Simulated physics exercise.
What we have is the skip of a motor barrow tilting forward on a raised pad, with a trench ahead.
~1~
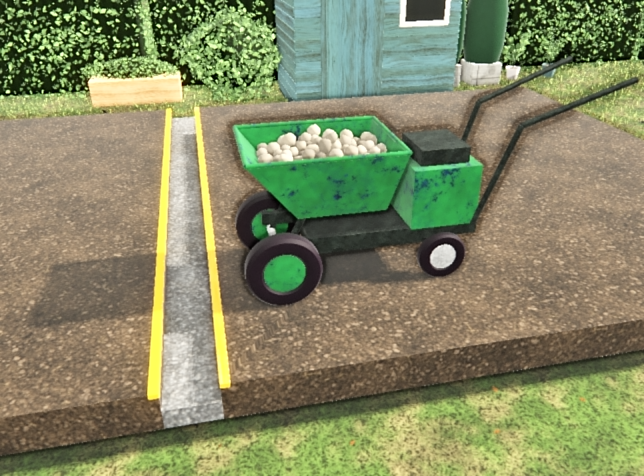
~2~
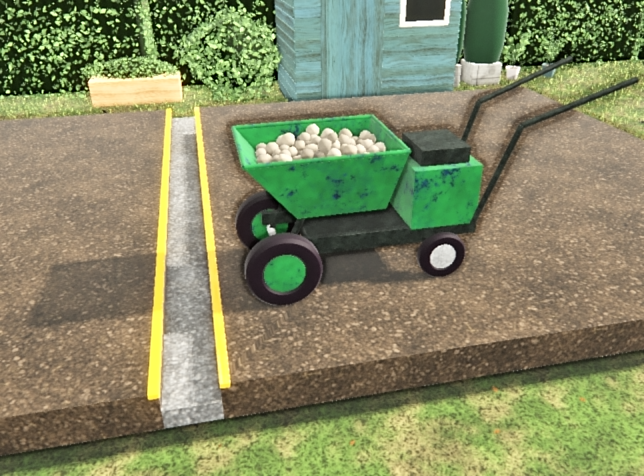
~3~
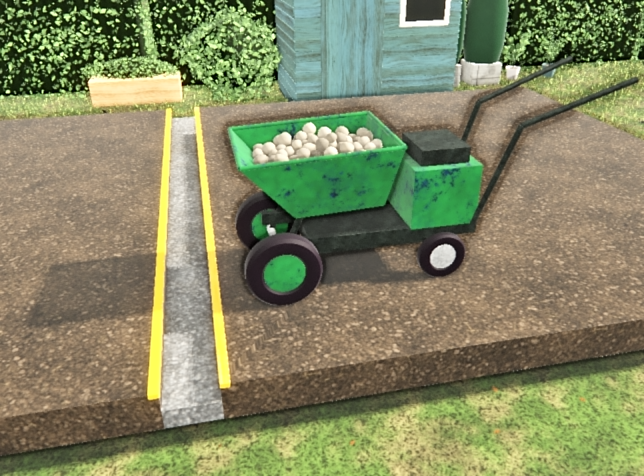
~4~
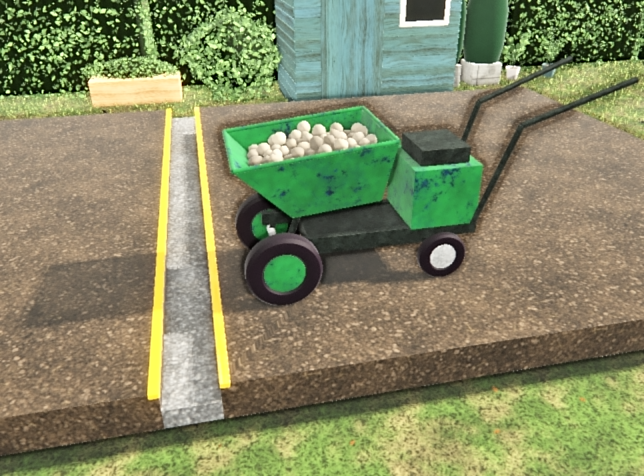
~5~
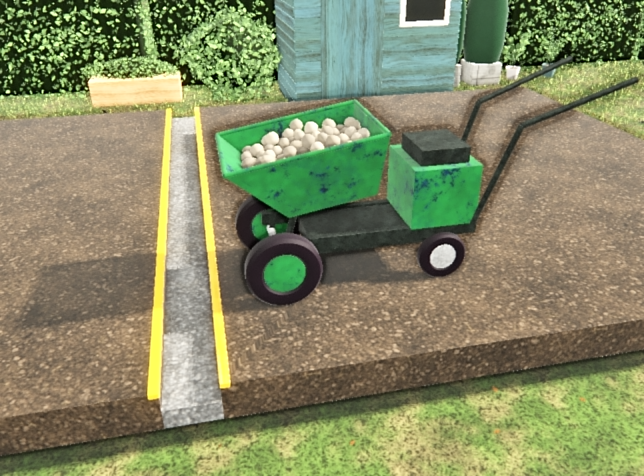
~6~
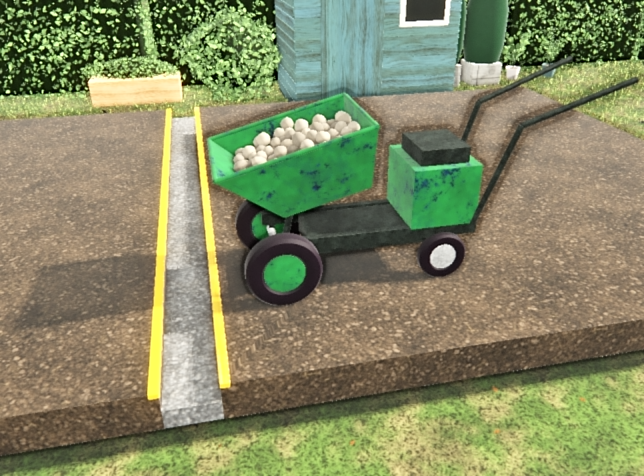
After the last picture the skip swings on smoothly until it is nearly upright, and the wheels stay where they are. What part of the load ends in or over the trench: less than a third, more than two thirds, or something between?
The trench ends with less than a third of it.
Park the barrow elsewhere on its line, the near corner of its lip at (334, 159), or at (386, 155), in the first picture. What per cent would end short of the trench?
The first gives 30 %, the second 70 %.
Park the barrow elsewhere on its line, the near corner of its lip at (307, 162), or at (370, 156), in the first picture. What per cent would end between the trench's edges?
First some 70, then 30 per cent.
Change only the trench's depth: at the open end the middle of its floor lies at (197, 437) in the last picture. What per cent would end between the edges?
It comes to 10 per cent or so.
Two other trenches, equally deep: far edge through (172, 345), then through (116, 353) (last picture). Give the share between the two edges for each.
Roughly 0 per cent, and 60 per cent.
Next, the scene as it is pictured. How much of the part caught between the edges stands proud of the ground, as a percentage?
Some 10 per cent.
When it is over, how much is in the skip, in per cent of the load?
Roughly 5 in a hundred.
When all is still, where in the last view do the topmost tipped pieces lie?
At about (142, 268).
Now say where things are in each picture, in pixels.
In the first frame, lip of the skip at (246, 167), level; top of the load at (335, 146), river pebbles; first edge of the trench at (220, 338); far edge at (156, 347), the trench under half as wide as the skip, and shallow for its width.
In the second frame, lip of the skip at (244, 167), level; top of the load at (333, 146).
In the third frame, lip of the skip at (240, 169), tipped barely; top of the load at (330, 144).
In the fourth frame, lip of the skip at (233, 172), tipped a little; top of the load at (337, 146).
In the fifth frame, lip of the skip at (225, 176), tipped a little; top of the load at (329, 142).
In the sixth frame, lip of the skip at (215, 182), tipped clearly; top of the load at (333, 136); first edge of the trench at (220, 338); far edge at (156, 347).
Soon, skip tipped steeply; all in the skip.
A while on, skip tipped steeply; nearly all in the skip; a small part beyond it; a stray few falling.
Towards the end, skip tipped right over; about a quarter in the skip; a stray few in or heaped over the trench; most beyond it.
Finally, skip tipped right over; a stray few in the skip; a small part in or heaped over the trench; most beyond it.
